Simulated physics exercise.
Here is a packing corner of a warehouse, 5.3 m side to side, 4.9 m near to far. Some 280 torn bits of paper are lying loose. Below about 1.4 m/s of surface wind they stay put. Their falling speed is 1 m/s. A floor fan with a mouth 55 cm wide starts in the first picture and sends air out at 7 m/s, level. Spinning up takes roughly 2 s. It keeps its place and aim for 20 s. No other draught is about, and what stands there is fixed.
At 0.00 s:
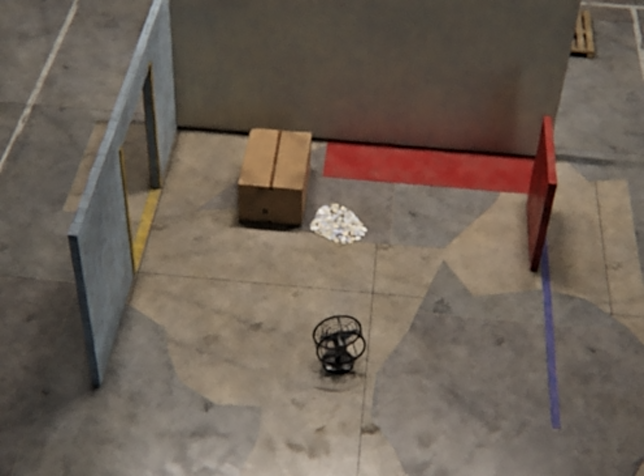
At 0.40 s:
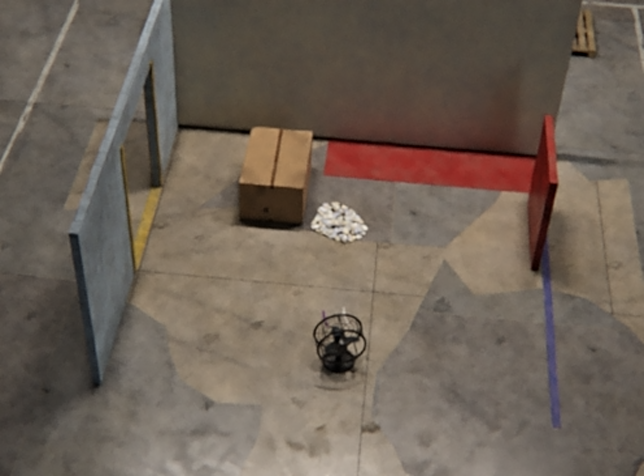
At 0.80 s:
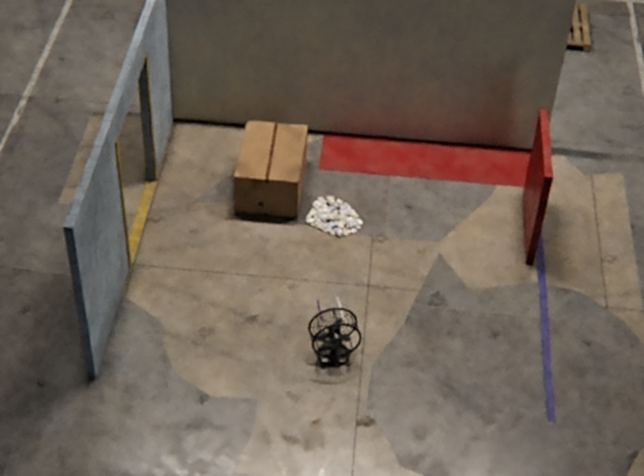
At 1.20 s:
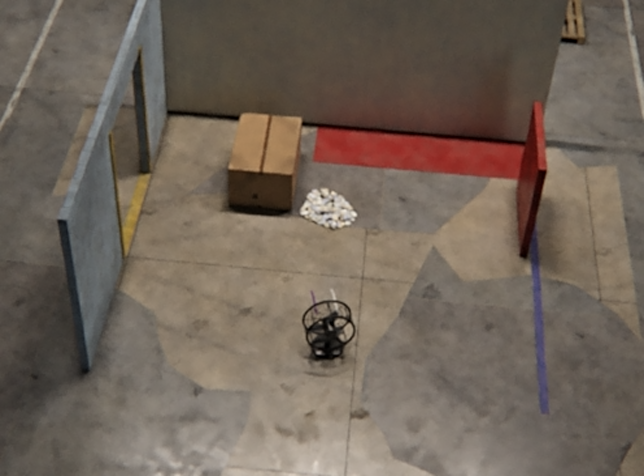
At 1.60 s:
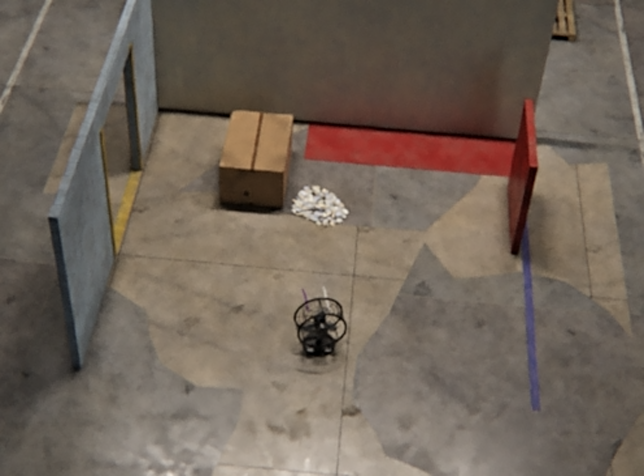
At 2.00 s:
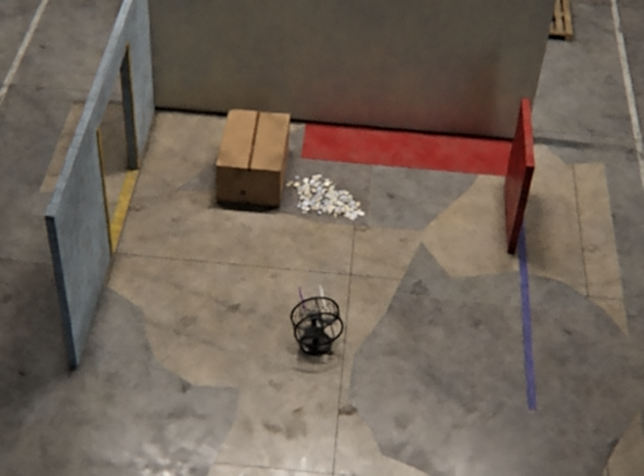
Torn bits of paper lie still beside a large carton, then spread slightly rightward.
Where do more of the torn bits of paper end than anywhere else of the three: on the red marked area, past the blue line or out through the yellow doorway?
The blue one.
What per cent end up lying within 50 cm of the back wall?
Near 5 %.
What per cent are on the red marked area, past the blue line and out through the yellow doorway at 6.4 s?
About 25 % red, 60 % blue, 2 % yellow.
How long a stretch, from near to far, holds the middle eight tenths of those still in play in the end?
About 1.2 m.
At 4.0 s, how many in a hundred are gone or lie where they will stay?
Some 10 per cent.
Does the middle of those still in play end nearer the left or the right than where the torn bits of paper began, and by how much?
To the right, by about 0.6 m.
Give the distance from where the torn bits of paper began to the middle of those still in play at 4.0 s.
Roughly 2.0 m.
After 4.0 s the count stands so, 80 % are on the red marked area, 0 % past the blue line and 0 % out through the yellow doorway; the middle of those still in play is near (417, 137).
After 6.4 s the count stands so, 25 % are on the red marked area, 55 % past the blue line and 2 % out through the yellow doorway; the middle of those still in play is near (509, 152).
After 11.0 s the count stands so, 16 % are on the red marked area, 65 % past the blue line and 2 % out through the yellow doorway; the middle of those still in play is near (377, 155).
After 20.0 s, at the end, 11 % are on the red marked area, 71 % past the blue line and 2 % out through the yellow doorway; the middle of those still in play is near (370, 160).
